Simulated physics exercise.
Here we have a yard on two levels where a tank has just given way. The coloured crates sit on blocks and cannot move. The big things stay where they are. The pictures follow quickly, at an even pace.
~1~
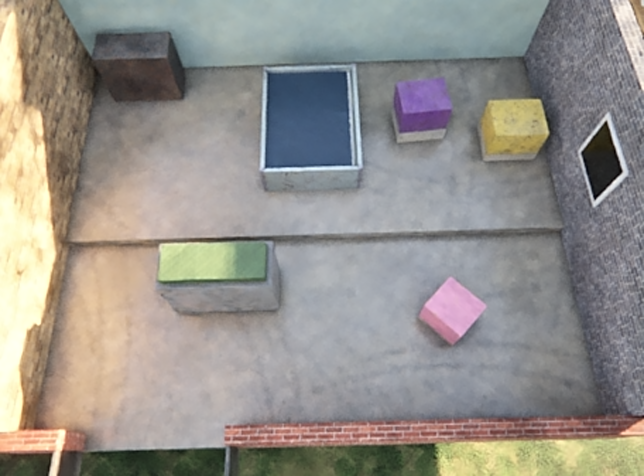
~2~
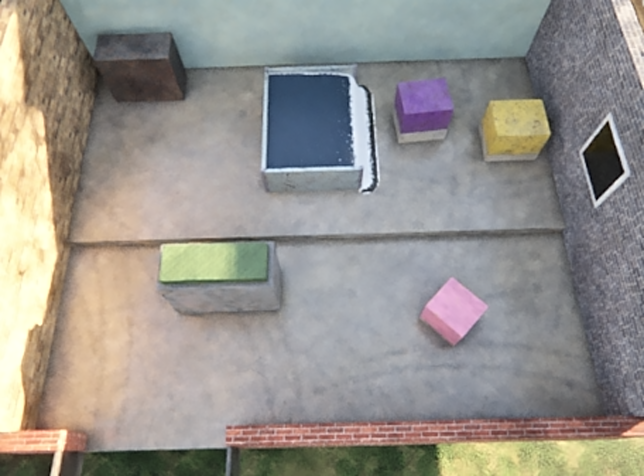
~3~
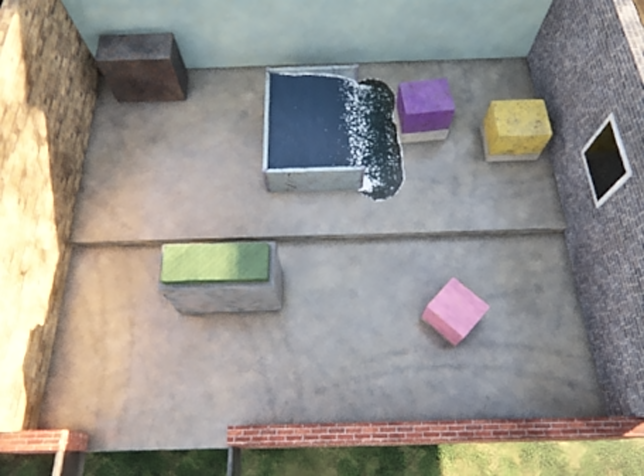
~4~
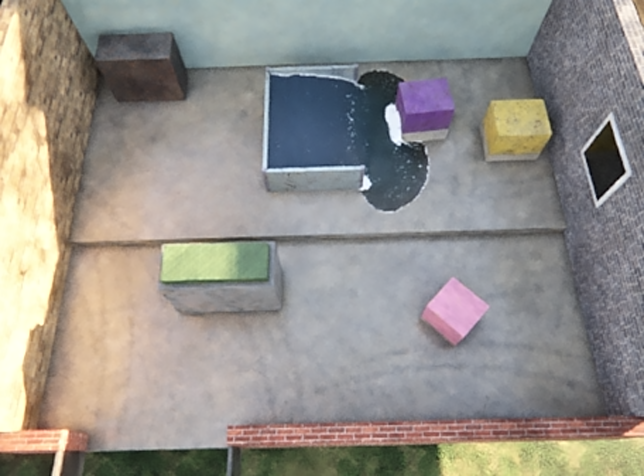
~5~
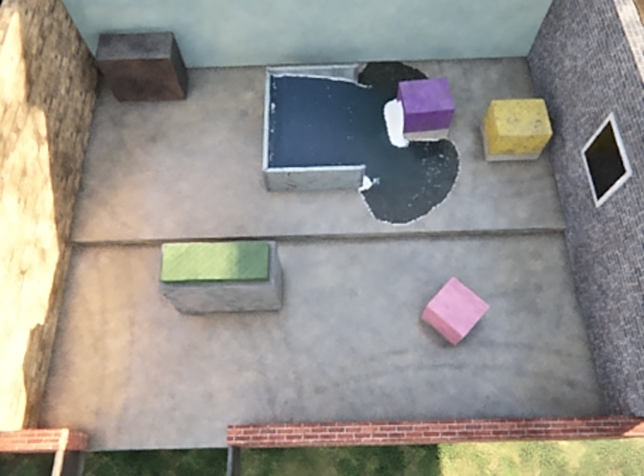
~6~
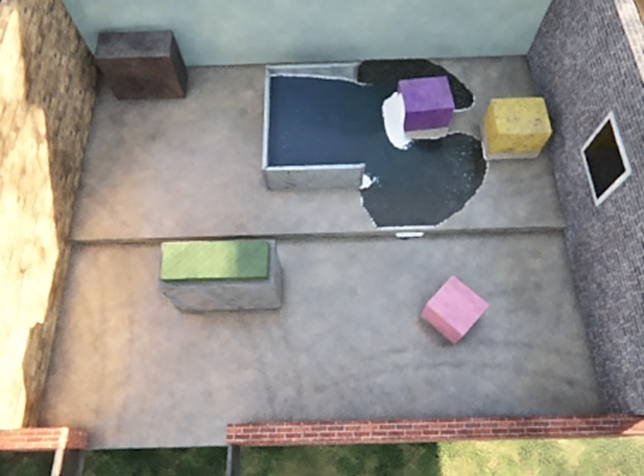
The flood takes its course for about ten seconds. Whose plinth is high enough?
In the end: The purple crate is soaked; the pink crate is soaked; the yellow crate is soaked.
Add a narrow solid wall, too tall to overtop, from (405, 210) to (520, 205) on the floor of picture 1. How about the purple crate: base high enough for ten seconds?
One by one: The purple crate is soaked.
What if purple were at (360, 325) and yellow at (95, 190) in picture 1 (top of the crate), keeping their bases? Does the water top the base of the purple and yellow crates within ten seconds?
My reading: Purple keeps dry; yellow is safe.
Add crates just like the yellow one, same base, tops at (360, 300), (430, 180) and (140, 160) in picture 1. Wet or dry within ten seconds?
As listed: Keeps dry, is topped, stays dry.
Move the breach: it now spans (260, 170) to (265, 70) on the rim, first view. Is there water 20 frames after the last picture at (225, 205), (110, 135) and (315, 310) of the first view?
In turn: Covered, awash, dry.
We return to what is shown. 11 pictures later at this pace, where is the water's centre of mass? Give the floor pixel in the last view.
At about (407, 144).
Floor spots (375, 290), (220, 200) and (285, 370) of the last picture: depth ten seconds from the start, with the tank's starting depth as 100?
In that order: 6, 0 and 6 per cent.
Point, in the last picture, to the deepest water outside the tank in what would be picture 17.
Roughly at (525, 72).
A moment on, water covers 20 % of the floor; the purple crate water round its plinth, the pink crate not reached, the yellow crate water round its plinth.
Next, water covers 30 % of the floor; the purple crate water round its plinth, the pink crate water round its plinth, the yellow crate water round its plinth.
Then, water covers 40 % of the floor; the purple crate water round its plinth, the pink crate water round its plinth, the yellow crate water round its plinth.
Later, water covers 55 % of the floor; the purple crate water round its plinth, the pink crate water round its plinth, the yellow crate water round its plinth.
In the end, water covers 75 % of the floor; the purple crate was topped, the pink crate was topped, the yellow crate was topped.
